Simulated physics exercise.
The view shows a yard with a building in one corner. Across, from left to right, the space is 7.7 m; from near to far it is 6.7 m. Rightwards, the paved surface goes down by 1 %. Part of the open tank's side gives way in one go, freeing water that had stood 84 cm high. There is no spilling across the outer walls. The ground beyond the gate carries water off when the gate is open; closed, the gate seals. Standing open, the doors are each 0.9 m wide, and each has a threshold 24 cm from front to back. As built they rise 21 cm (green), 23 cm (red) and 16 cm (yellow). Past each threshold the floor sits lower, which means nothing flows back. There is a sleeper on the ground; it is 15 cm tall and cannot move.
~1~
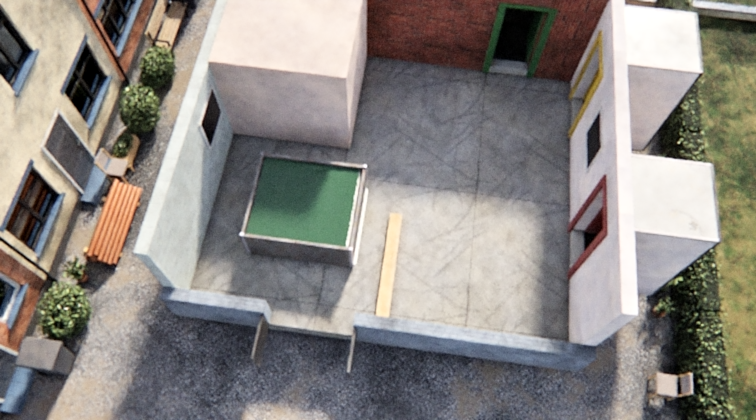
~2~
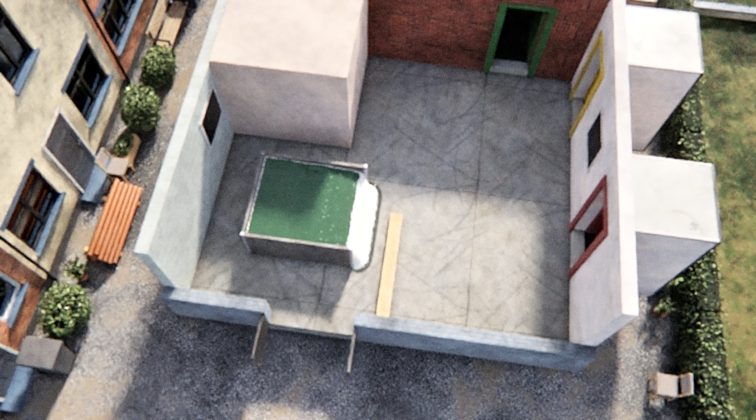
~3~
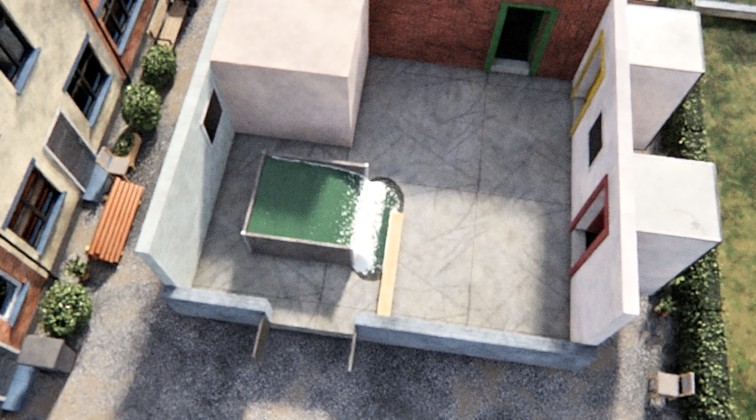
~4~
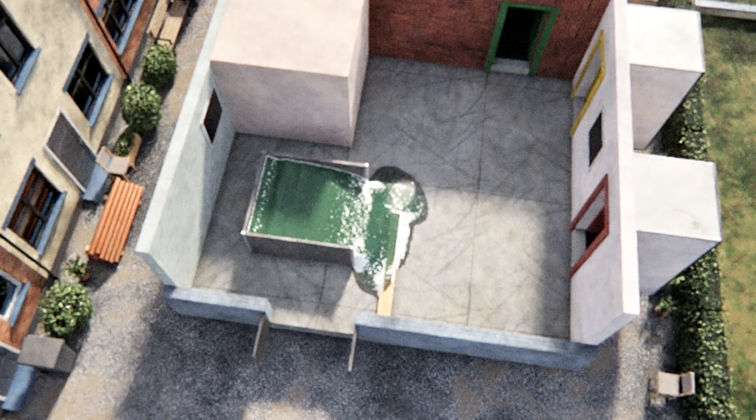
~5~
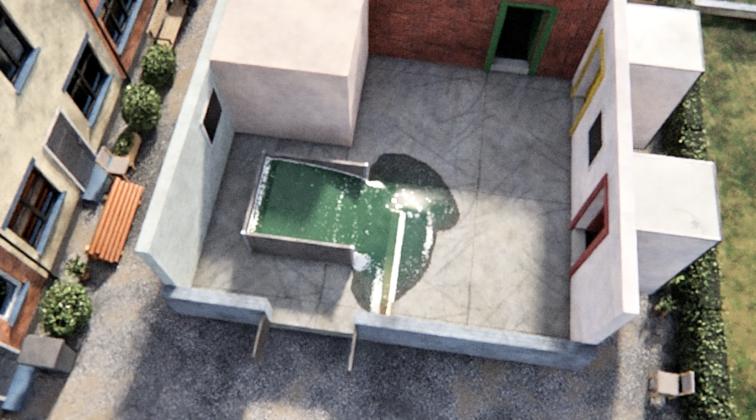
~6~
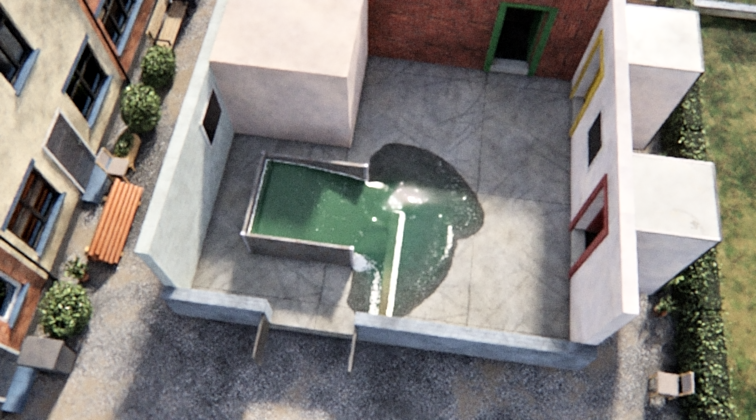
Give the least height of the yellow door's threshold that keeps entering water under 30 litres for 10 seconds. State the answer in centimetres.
Roughly 14.5 cm.
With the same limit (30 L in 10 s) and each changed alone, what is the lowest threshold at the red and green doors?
Roughly 21 cm at red and 11.5 cm at green.
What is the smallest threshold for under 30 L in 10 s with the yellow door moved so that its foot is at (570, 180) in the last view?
Roughly 19 cm.
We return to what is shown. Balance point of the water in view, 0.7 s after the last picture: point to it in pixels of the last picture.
Centre of mass: About (370, 228) px.
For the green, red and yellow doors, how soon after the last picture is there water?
It gets to green at 1.8 s, to red at 0.6 s, and to yellow at 1.4 s.
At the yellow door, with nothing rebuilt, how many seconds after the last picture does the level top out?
That happens close to 3.5 s on the clock.
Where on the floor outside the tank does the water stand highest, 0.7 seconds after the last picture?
(387, 235).
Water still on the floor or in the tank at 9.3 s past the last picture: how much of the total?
Close to 88 per cent is still present.
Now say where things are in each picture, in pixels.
Still water, 84 cm deep, in the open tank at (305, 201); the yellow door at (584, 91) is dry, in the first frame.
The front is at (369, 257), 0.3 m from the gap at (357, 218); 0.6 m2 of floor is wet, 84 cm left at the back, in the second frame.
The gap is at (358, 219), the front 0.8 m out at (399, 216); the back of the open tank holds 84 cm, in the third frame.
The gap is at (359, 219), the front 1.4 m out at (424, 214); the back of the open tank holds 79 cm, in the fourth frame.
Water pours out at (358, 219) and has run 2.0 m, to (454, 218); about 10 cm deep outside, 70 cm at the back, in the fifth frame.
Water pours out at (358, 220) and has run 2.6 m, to (479, 225); about 8 cm deep outside, 72 cm at the back; 3.3 m in a straight line remain to the yellow door at (585, 90), in the sixth frame.
Then, 0.7 s after the last picture water covers 45 % of the floor, deepest (52 cm) near (387, 235); it has not reached the yellow door.
Then, 2.3 s after the last picture water covers 70 % of the floor, deepest (39 cm) near (559, 86); 17 cm at the yellow door, 2 litres in over its 16 cm threshold.
Then, 9.3 s after the last picture water covers 95 % of the floor, deepest (16 cm) near (456, 67); 9 cm at the yellow door, 21 litres in over its 16 cm threshold.
At the yellow door as built, the water peaked near 20 cm, 3.7 s after the last picture.
With a threshold of 13.5 cm, 40 litres would have come in within the 10 s; with 16 cm, 21 litres. So under 30 litres takes about 14.5 cm.
